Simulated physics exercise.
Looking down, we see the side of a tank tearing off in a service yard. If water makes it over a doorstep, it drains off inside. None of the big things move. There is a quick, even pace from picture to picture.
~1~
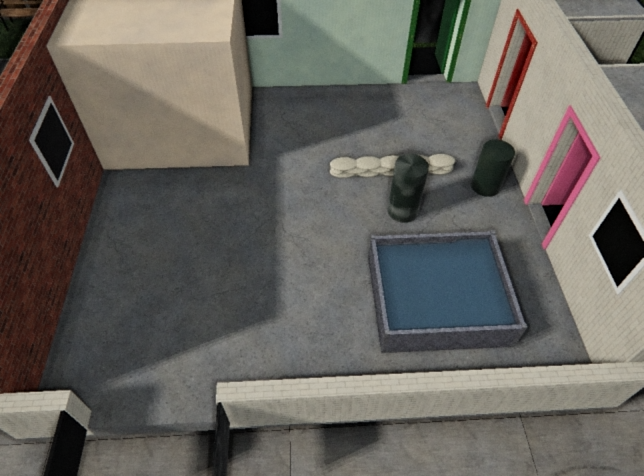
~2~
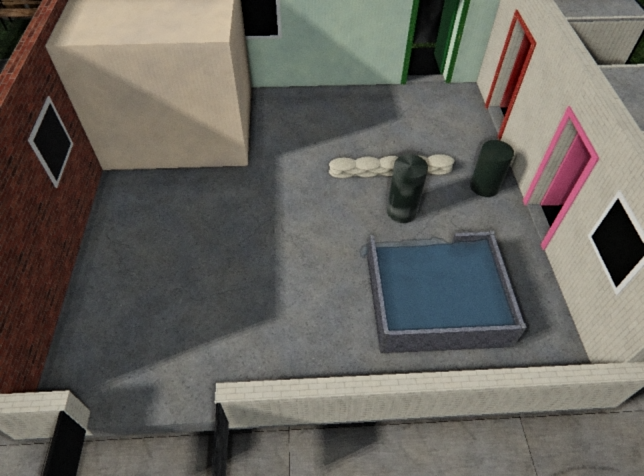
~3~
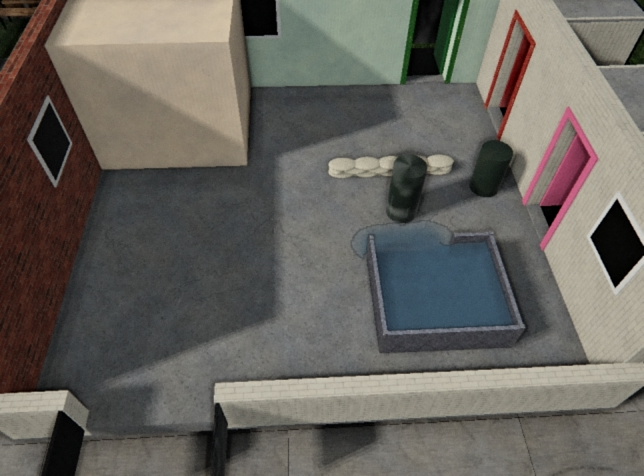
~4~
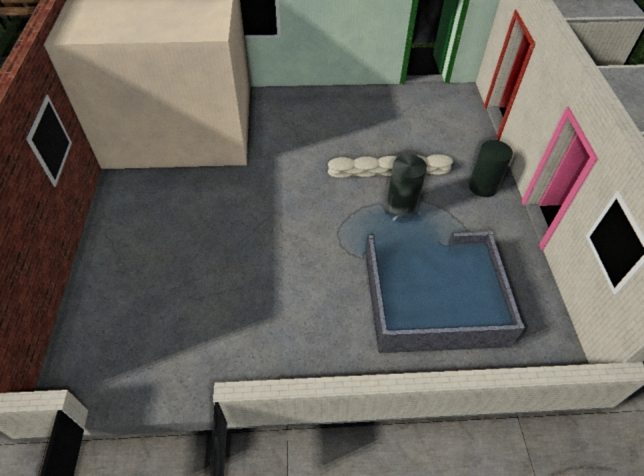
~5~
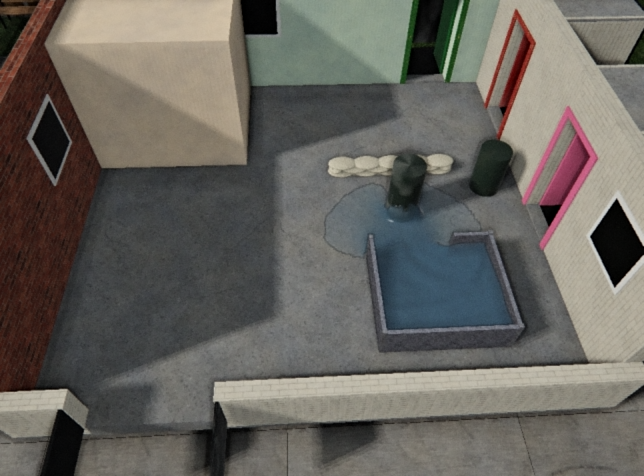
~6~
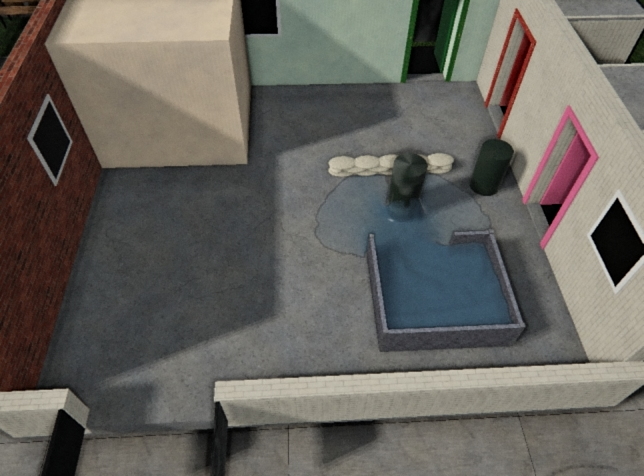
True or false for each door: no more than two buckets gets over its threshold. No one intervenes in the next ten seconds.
The red door - true; the pink door - false; the green door - true.
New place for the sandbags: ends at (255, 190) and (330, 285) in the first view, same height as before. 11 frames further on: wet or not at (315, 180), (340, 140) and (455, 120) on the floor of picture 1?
Well, in order they'd be waterlogged, waterlogged and waterlogged.
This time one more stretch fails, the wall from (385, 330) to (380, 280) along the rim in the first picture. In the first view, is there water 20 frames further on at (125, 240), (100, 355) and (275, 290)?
The first spot is swamped, the second swamped, the third swamped.
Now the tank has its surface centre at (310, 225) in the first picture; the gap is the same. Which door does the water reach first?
First: The green door.
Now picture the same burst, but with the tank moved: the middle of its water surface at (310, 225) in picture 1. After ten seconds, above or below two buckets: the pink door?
Result, one by one - pink door: Below the limit.
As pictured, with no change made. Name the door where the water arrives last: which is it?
The green-painted one.
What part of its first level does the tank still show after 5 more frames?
58 per cent or thereabouts.
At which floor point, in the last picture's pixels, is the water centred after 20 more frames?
The centre of mass sits at about (377, 216).
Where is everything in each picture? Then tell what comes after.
The water tank at (443, 282) is whole and still, in the first frame.
The front is at (366, 249), out from the gap on the water tank's far side, in the second frame.
The front is at (357, 241), out from the gap on the water tank's far side, in the third frame.
Water pours out on the water tank's far side and has run to (429, 207), in the fourth frame.
Water pours out on the water tank's far side and has run to a hidden place, in the fifth frame.
The front is at (431, 175), out from the gap on the water tank's far side, in the sixth frame.
A moment on, water covers 15 % of the floor; the red door not reached, the pink door not reached, the green door not reached.
Next, water covers 30 % of the floor; the red door wet at the sill, nothing in, the pink door under two buckets in, the green door not reached.
Then, water covers 40 % of the floor; the red door wet at the sill, nothing in, the pink door over two buckets in, the green door wet at the sill, nothing in.
Later, water covers 60 % of the floor; the red door wet at the sill, nothing in, the pink door far over two buckets in, the green door under two buckets in.
In the end, water covers 85 % of the floor; the red door wet at the sill, nothing in, the pink door far over two buckets in, the green door under two buckets in.
